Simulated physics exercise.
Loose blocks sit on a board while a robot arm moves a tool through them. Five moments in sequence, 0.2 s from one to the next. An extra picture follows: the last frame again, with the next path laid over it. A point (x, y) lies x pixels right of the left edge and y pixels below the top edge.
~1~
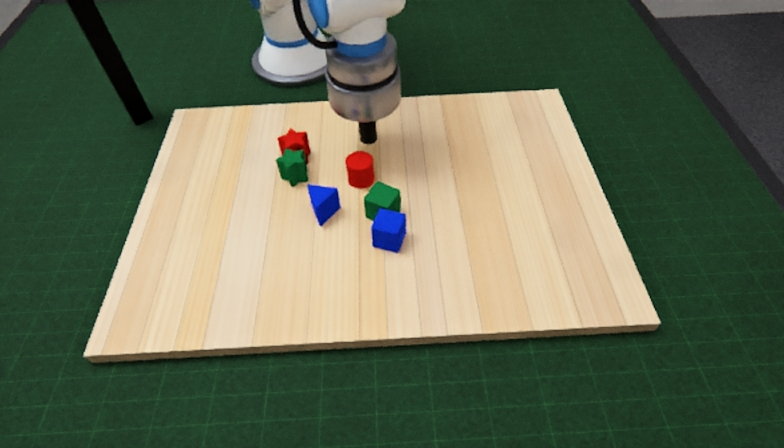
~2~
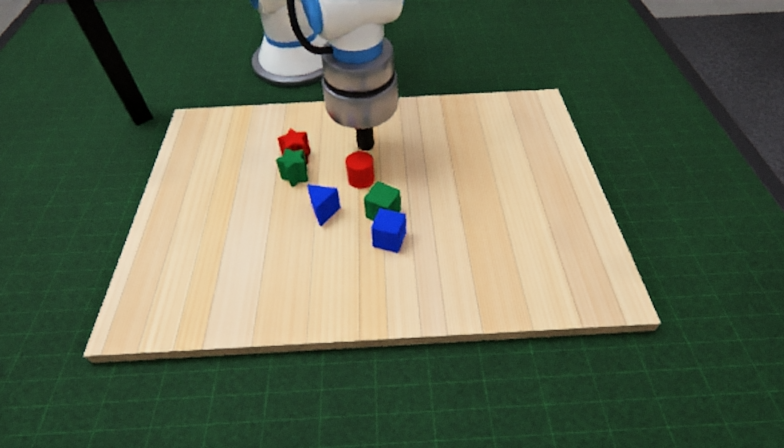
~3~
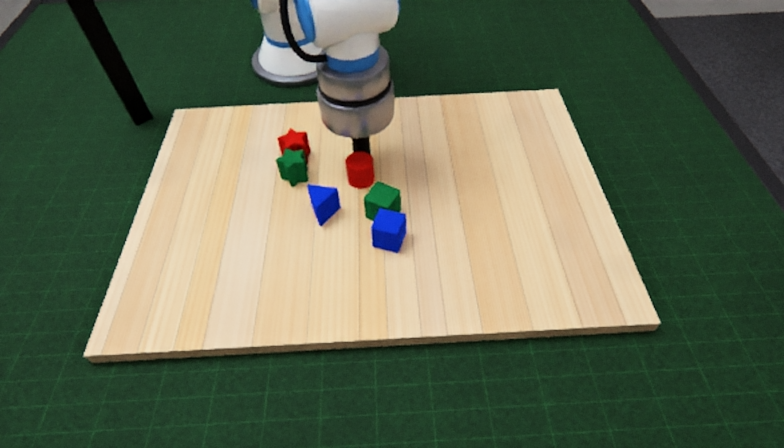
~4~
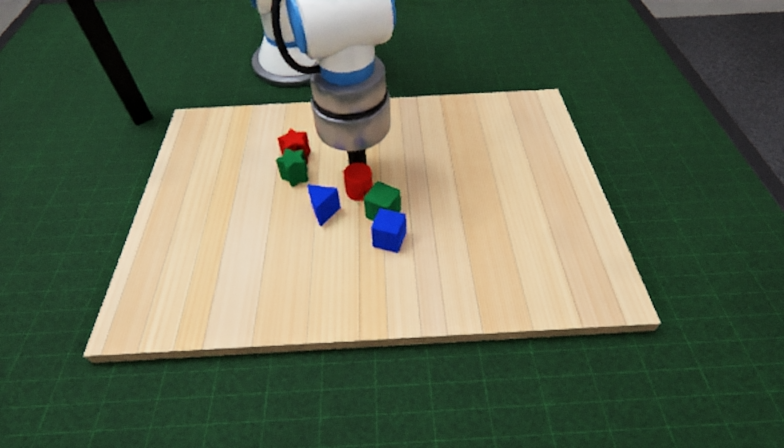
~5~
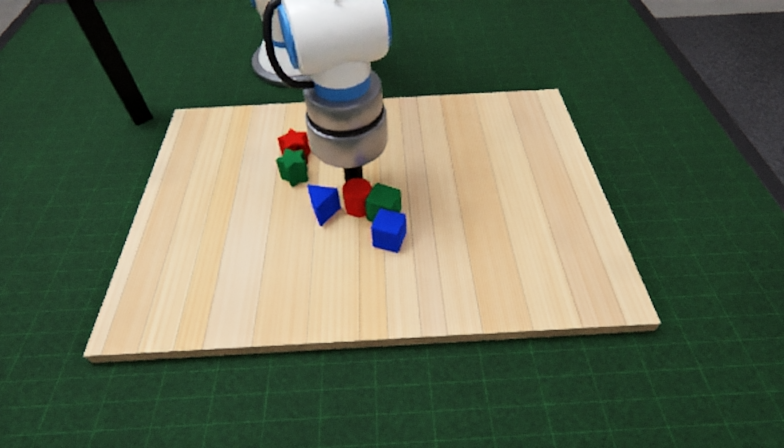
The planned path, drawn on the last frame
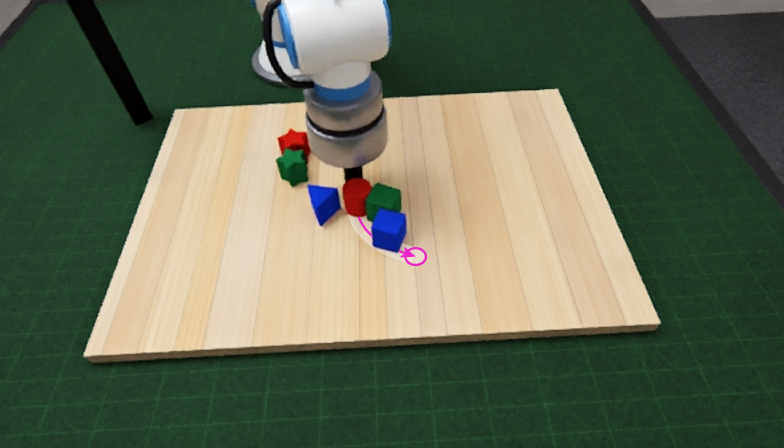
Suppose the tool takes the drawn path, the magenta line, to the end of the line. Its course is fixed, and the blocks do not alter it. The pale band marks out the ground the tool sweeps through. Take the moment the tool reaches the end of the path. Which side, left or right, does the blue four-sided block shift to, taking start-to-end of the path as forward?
It moves left.
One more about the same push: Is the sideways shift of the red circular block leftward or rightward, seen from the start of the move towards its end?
Over to the right.
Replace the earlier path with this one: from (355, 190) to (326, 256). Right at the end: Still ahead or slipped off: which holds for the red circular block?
Left aside or behind.
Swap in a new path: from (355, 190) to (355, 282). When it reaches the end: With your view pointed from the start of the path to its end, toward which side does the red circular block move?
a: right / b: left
I choose b.
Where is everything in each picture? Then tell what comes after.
The first picture shows tool tip (369, 140); block tops, blue three-sided block (320, 193); red circular block (359, 160); green four-sided block (382, 194); blue four-sided block (389, 221).
The second picture shows tool (366, 146); blocks unchanged.
The third picture shows tool (362, 155); blocks unchanged.
The fourth picture shows tool (358, 166); red circular block (357, 172).
The fifth picture shows tool (354, 182); blue three-sided block (320, 193); red circular block (357, 187); green four-sided block (383, 195); blue four-sided block (389, 221).
Path on the board, from (355, 190) over (359, 217) and (380, 242) to (416, 256).
The first path, step by step. One third of the way, tool (358, 209); red circular block (361, 217); green four-sided block (389, 198), turned 25° anticlockwise; blue four-sided block (390, 223).
Two thirds of the way, tool (380, 234); red circular block (368, 243); green four-sided block (389, 199), turned 30° anticlockwise; blue four-sided block (406, 234), turned 30° anticlockwise.
At the end, tool (416, 248); blue three-sided block in place; red circular block (370, 244); green four-sided block (389, 199), turned 30° anticlockwise; blue four-sided block (442, 251), turned 20° anticlockwise.
